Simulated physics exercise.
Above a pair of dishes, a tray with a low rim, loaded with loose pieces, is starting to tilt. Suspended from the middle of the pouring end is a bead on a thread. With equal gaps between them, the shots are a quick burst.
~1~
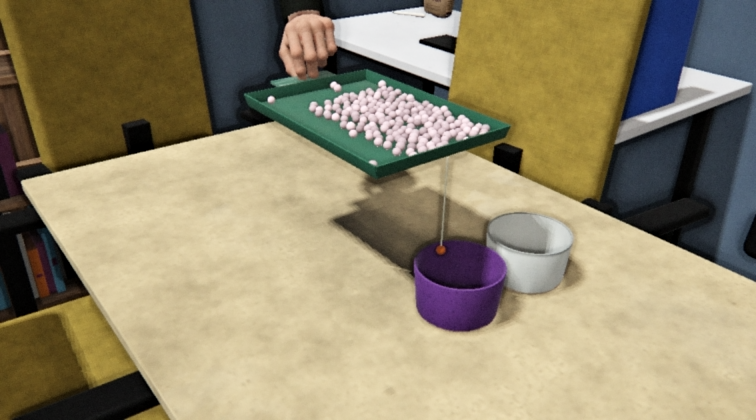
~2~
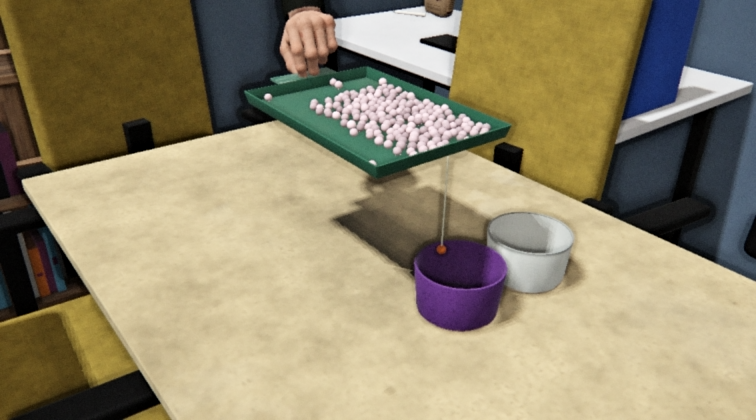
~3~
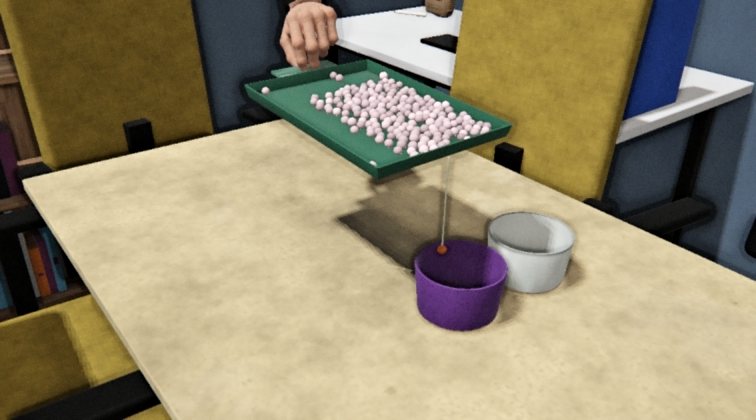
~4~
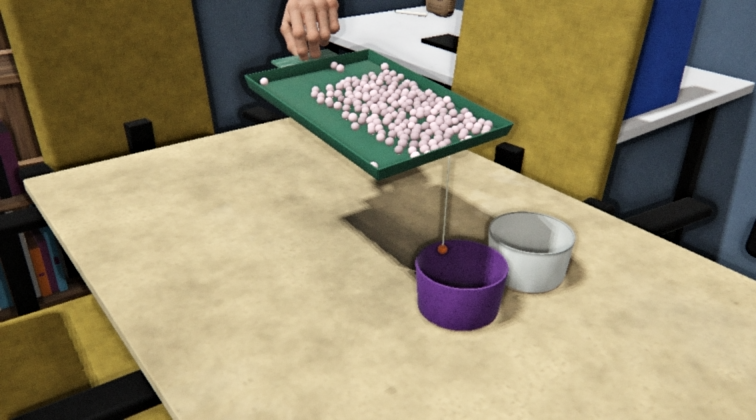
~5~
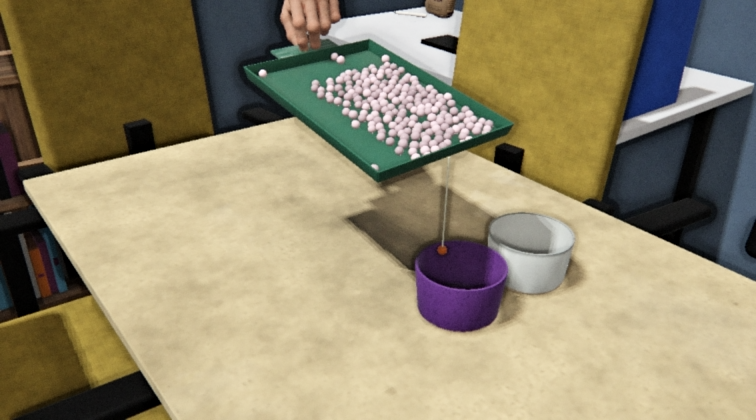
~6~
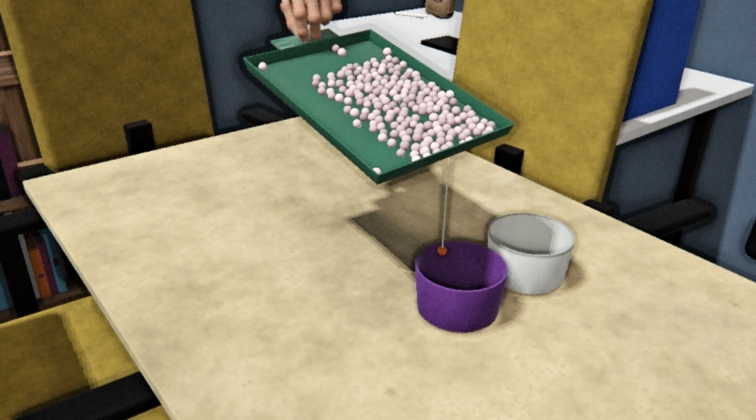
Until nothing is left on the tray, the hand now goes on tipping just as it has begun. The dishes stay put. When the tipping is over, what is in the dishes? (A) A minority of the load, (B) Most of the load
A.
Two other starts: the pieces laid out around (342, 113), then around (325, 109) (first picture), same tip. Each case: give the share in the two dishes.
Estimates in order: 20 percent, 10 percent.
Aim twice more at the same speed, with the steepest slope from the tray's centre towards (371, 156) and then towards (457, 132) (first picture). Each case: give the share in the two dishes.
First heading roughly 0 %, second roughly 80 %.
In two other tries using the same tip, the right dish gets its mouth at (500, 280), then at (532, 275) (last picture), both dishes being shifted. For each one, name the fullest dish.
The first time it's the left member, the second time the left member.
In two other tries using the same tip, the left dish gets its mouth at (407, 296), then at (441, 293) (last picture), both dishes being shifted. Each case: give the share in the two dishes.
It comes to near 90 per cent the first time and near 60 per cent the second time.
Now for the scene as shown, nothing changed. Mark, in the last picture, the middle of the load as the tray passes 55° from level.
(424, 131).
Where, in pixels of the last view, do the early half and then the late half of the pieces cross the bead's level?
(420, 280) first, (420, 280) later.
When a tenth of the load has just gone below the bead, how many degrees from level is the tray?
About 65 degrees.
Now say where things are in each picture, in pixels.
In the first picture, corners of the pouring end near (377, 165) and (506, 125), level; middle of the load near (399, 120), sugar pearls; left dish near (491, 304); right dish near (560, 268); bead on its thread near (441, 250).
In the second picture, corners of the pouring end near (377, 164) and (507, 124), level; middle of the load near (400, 119).
In the third picture, corners of the pouring end near (378, 165) and (508, 124), tipped barely, lowest at the left corner; middle of the load near (400, 116).
In the fourth picture, corners of the pouring end near (379, 167) and (509, 123), tipped a little, lowest at the left corner; middle of the load near (401, 111).
In the fifth picture, corners of the pouring end near (379, 169) and (509, 123), tipped a little, lowest at the left corner; middle of the load near (402, 108).
In the sixth picture, corners of the pouring end near (379, 172) and (510, 123), tipped a little, lowest at the left corner; middle of the load near (404, 107), near a quarter on the move; left dish near (492, 305); right dish near (562, 269).
Shortly afterwards, tray tipped steeply; all but a few on the tray; only a few in the left dish; only a few outside both; only a few in the air.
Next, tray tipped right over; a little on the tray; near a quarter in the left dish; near two thirds outside both; near a quarter in the air.
Some moments later, tray tipped past a quarter turn; near a quarter in the left dish; the bulk outside both.
In the end, tray tipped past a quarter turn; near a quarter in the left dish; none at all in the right dish; the bulk outside both.
